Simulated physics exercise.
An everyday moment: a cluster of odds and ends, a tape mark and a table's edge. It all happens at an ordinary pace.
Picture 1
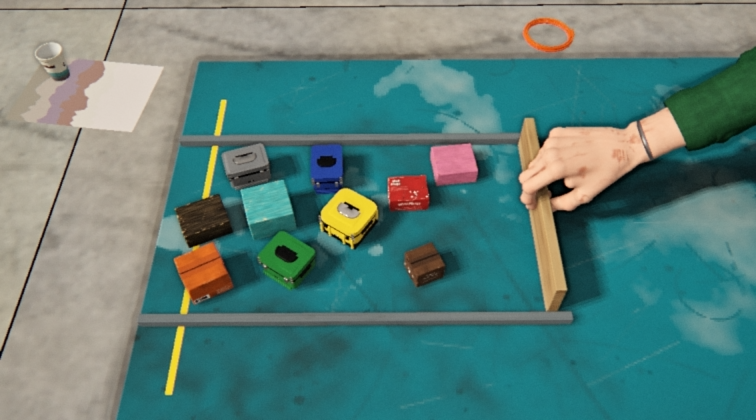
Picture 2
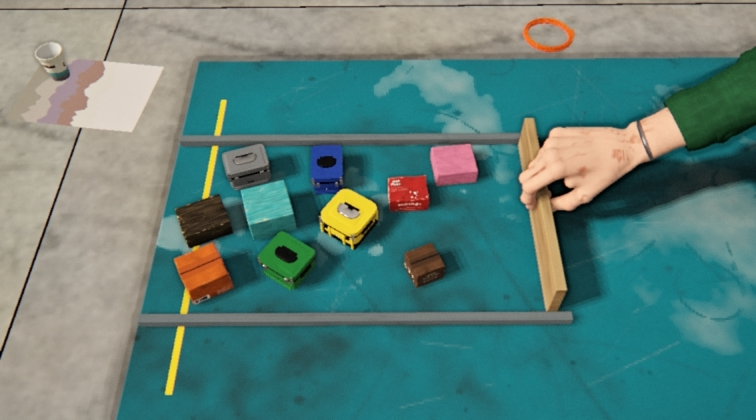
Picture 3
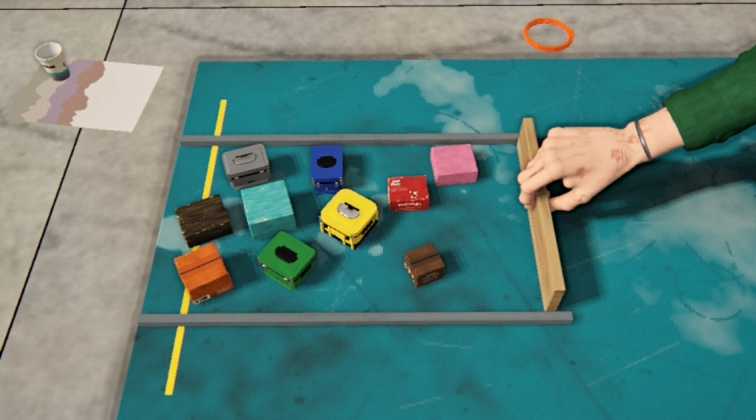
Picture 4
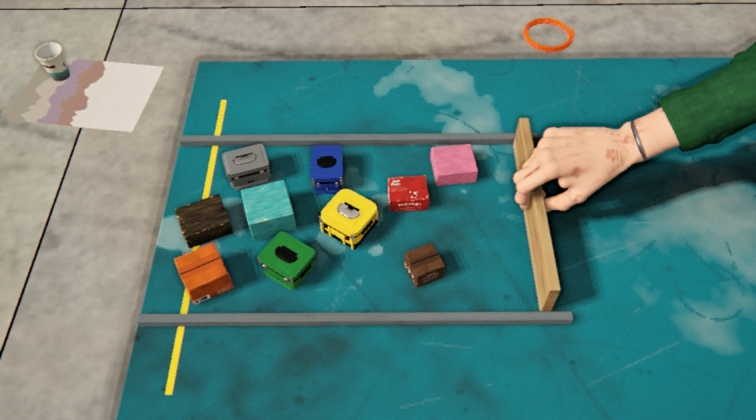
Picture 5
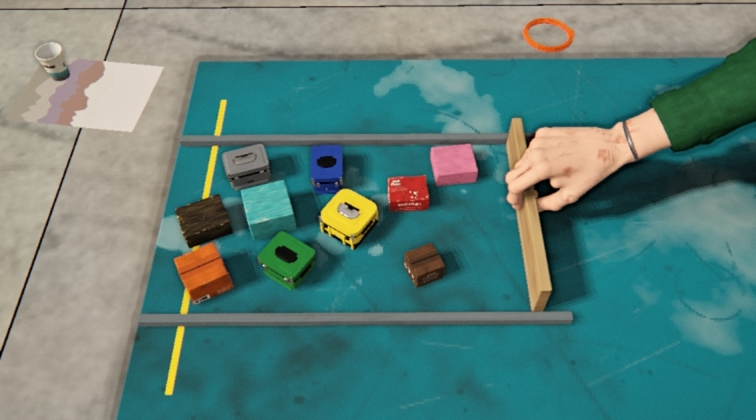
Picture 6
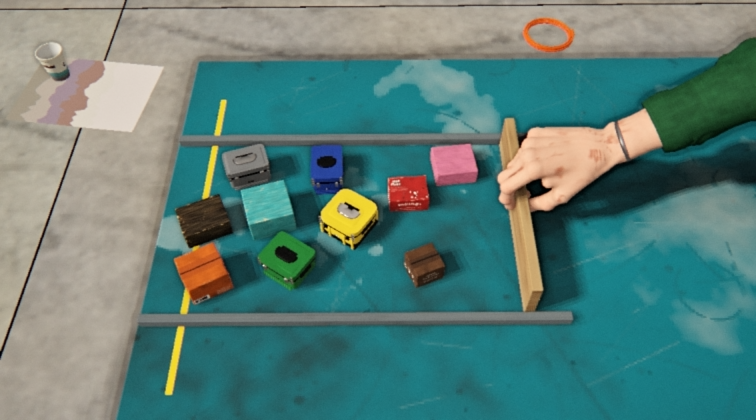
A teal tabletop on a grey tiled floor, seen from above at an angle, holds a cluster of small coloured boxes between two grey rails. Grey, blue, turquoise, black, orange and green ones sit left of or around a yellow one, with red, pink and brown to its right, and yellow tape crosses at left. A green-sleeved hand slides an upright wooden board slightly left, while the boxes and view stay still.
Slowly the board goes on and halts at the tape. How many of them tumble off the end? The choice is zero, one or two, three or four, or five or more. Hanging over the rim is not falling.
Here the number that fall off is five or more.
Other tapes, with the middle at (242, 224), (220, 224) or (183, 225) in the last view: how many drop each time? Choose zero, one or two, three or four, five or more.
The falls would be three or four; 3 or 4; at least five.
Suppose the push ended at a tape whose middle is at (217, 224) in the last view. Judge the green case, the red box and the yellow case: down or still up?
The green case does not fall; the red box survives; the yellow case does not fall.
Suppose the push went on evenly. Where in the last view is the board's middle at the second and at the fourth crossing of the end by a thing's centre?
About (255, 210), then (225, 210).
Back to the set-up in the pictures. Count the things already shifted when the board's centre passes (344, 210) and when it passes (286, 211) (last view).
The counts are 6 and 10.
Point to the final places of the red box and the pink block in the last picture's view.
The red box at (185, 191), the pink block at (189, 165).
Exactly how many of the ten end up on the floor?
It comes to 6.
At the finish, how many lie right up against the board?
It touches 4.
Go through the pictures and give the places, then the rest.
Black block (204, 221); orange box (204, 274); grey case (247, 167); board (540, 209); tape (200, 224), in the first picture.
Orange box (204, 274); brown box (424, 265), in the second picture.
Grey case (247, 167); board (538, 209), in the third picture.
Black block (204, 221); turquoise block (269, 210), in the fourth picture.
Orange box (204, 274); green case (288, 261), in the fifth picture.
Black block (204, 221); orange box (204, 274); grey case (247, 167); board (519, 209); tape (200, 224), in the sixth picture.
Soon after, none off yet; black block at rest near (204, 221); orange box at rest near (204, 274); grey case at rest near (247, 167).
At rest, the number that fall off is five or more; fallen, blue case, green case, turquoise block, grey case, orange box and black block.
